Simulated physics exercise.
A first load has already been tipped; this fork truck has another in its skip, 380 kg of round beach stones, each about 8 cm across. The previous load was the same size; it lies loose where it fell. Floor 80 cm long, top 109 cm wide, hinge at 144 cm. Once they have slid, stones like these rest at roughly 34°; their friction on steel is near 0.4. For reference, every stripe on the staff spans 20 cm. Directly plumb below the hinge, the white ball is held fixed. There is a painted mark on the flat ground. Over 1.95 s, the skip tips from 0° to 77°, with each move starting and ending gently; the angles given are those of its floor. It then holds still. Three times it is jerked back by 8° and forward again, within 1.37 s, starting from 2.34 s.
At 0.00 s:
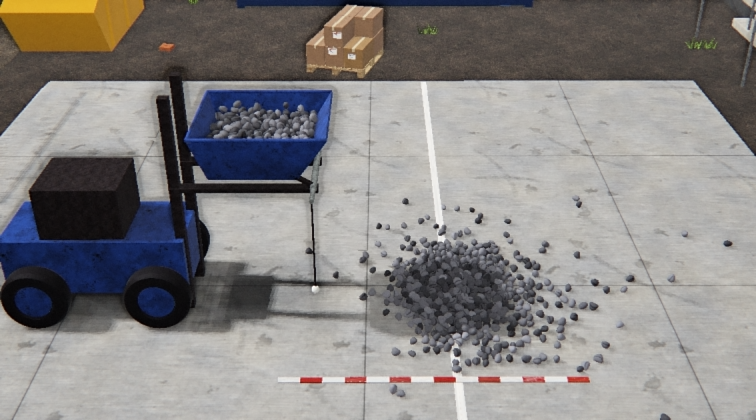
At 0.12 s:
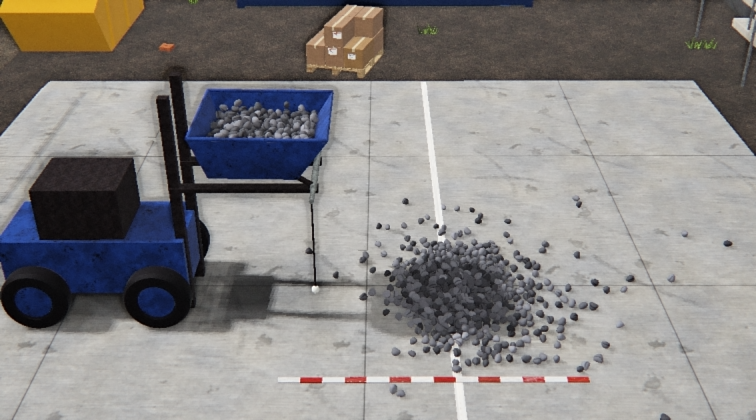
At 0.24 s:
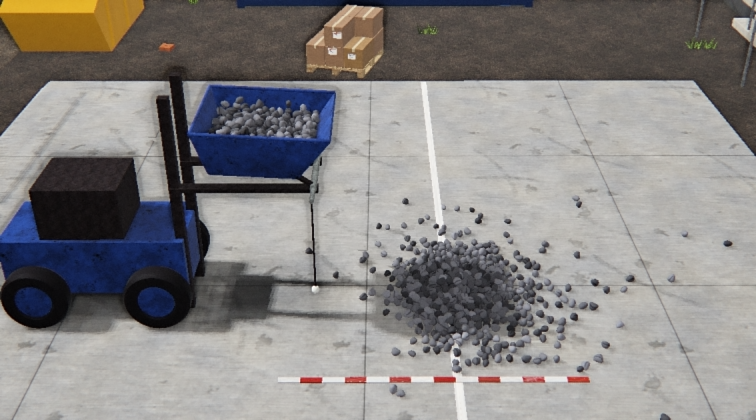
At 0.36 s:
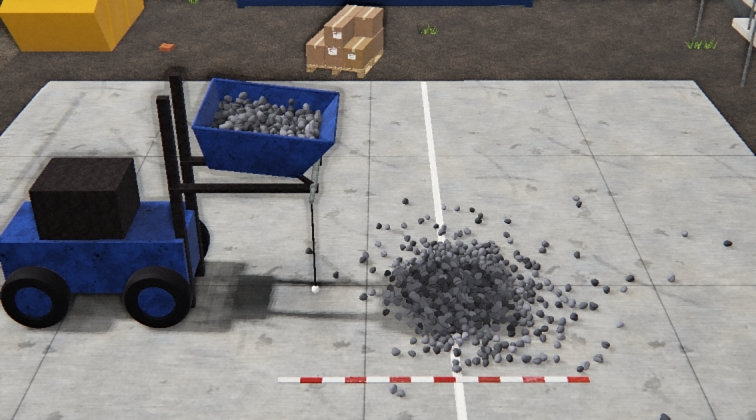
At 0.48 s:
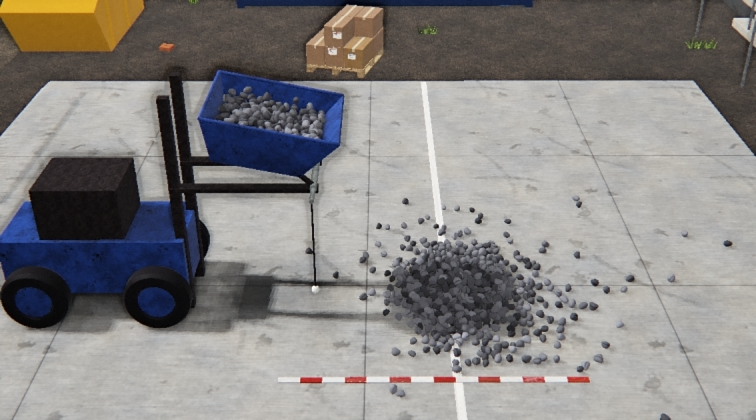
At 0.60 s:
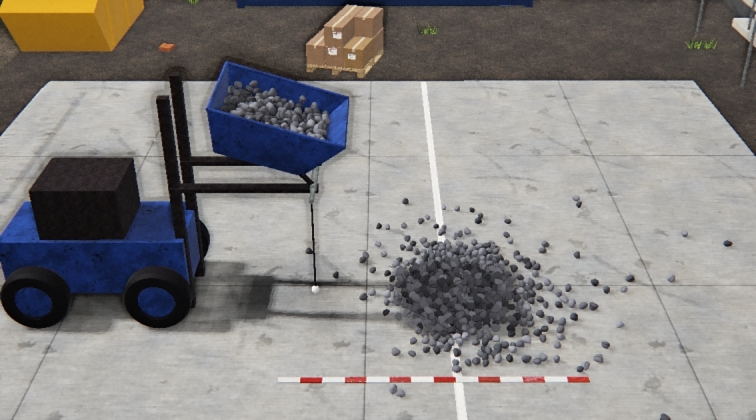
A blue fork truck with black wheels stands at left on a pale concrete yard, seen from above and to the side by a still camera. Its raised blue skip holds grey stones, while a loose grey heap lies across a white line near a red-and-white staff, with boxes behind. The skip slowly tilts down to the right, its stones shifting slightly, while the truck and heap remain motionless.
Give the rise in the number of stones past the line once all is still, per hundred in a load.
A rise of roughly 51 per hundred.
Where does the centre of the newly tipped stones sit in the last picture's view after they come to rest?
The centre sits about (447, 283).
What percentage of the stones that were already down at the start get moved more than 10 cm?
Close to 25 per cent.
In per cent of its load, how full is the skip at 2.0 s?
Close to 45 per cent of the load.
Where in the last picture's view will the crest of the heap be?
I'd put the top near (453, 272).
After 1.5 s the floor is at 65°; in per cent of one load, 100 in the skip, 39 short of the line, 60 past the line; the foremost stones are at (643, 262).
After 2.0 s the floor is at 77°; in per cent of one load, 45 in the skip, 89 short of the line, 66 past the line; the foremost stones are at (643, 262).
After 4.2 s the floor is at 77°; in per cent of one load, 0 in the skip, 88 short of the line, 112 past the line; the foremost stones are at (643, 262).
After 6.8 s the floor is at 77°; in per cent of one load, 0 in the skip, 88 short of the line, 112 past the line; the foremost stones are at (643, 262). Net gain past the line, 51.
